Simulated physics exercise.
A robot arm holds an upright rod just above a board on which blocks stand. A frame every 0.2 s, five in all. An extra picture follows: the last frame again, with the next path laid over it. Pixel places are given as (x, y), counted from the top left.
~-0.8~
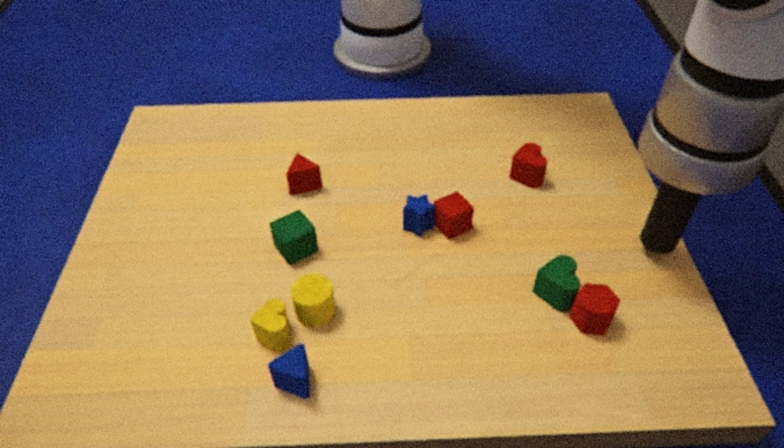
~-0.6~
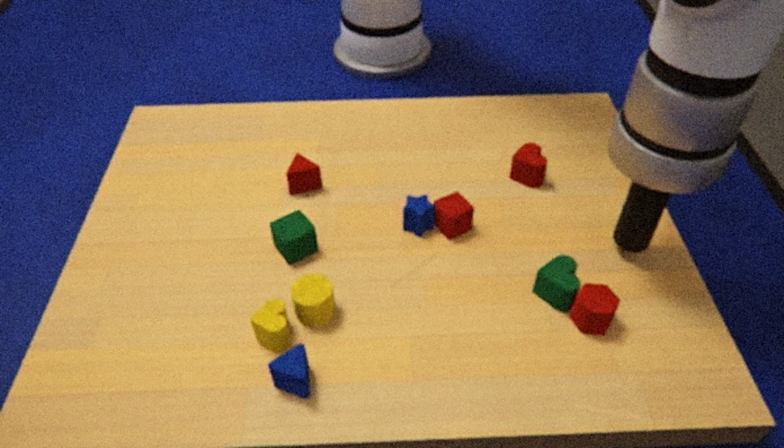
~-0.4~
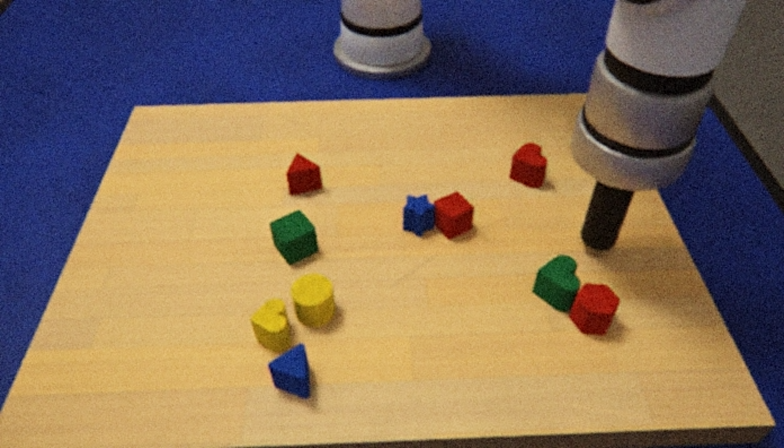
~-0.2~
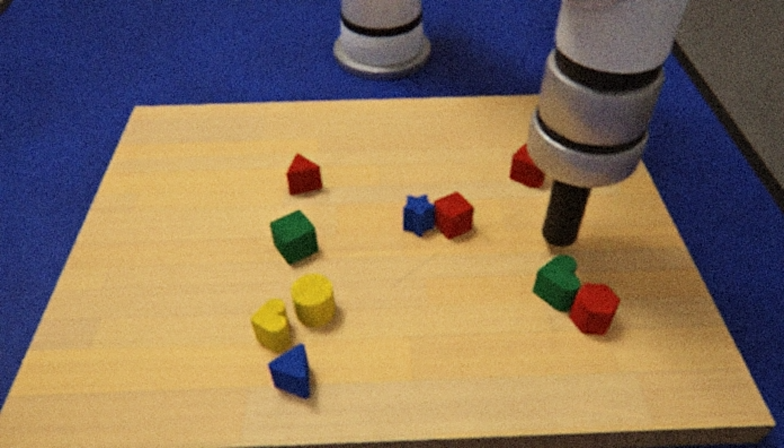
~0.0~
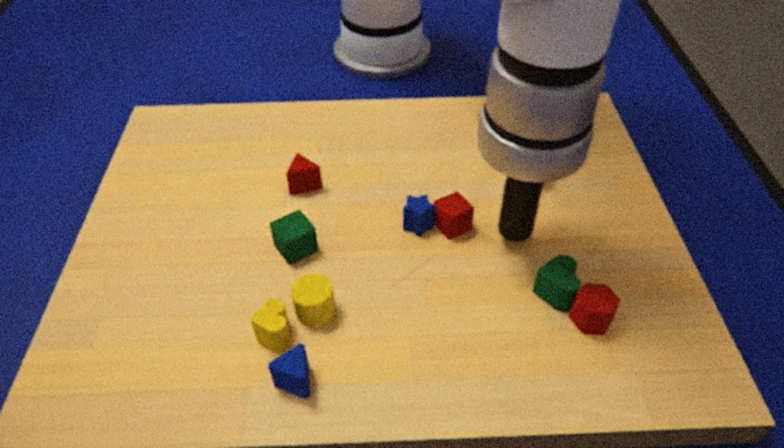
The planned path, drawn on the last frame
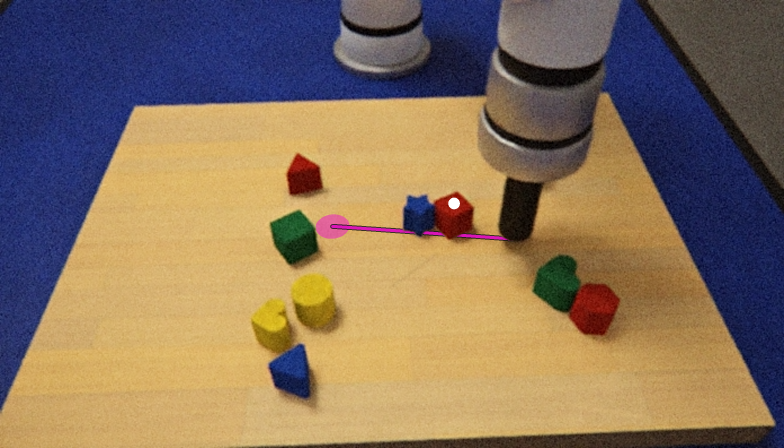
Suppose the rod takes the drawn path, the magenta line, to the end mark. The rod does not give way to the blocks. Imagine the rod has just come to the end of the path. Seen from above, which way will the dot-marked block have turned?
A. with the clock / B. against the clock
Correct choice: A.
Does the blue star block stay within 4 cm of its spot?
No
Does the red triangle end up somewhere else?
Short answer: No.
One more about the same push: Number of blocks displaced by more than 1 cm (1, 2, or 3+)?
Going by the path, two blocks will move.
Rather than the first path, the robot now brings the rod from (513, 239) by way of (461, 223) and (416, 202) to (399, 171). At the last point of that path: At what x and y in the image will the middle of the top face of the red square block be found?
Located at (383, 186).
The line goes straight from (513, 239) to (333, 226); the dot is on the red square block.
On the path given first. One third of the way, rod (453, 225); blue star block (408, 203); red square block (434, 194).
Two thirds of the way, rod (391, 221); blue star block (368, 195); red square block (424, 187), turned 30° clockwise.
At the end, rod (332, 217); green square block unmoved; red triangle unmoved; blue star block (335, 184), turned 45° clockwise; red square block (424, 187), turned 30° clockwise.
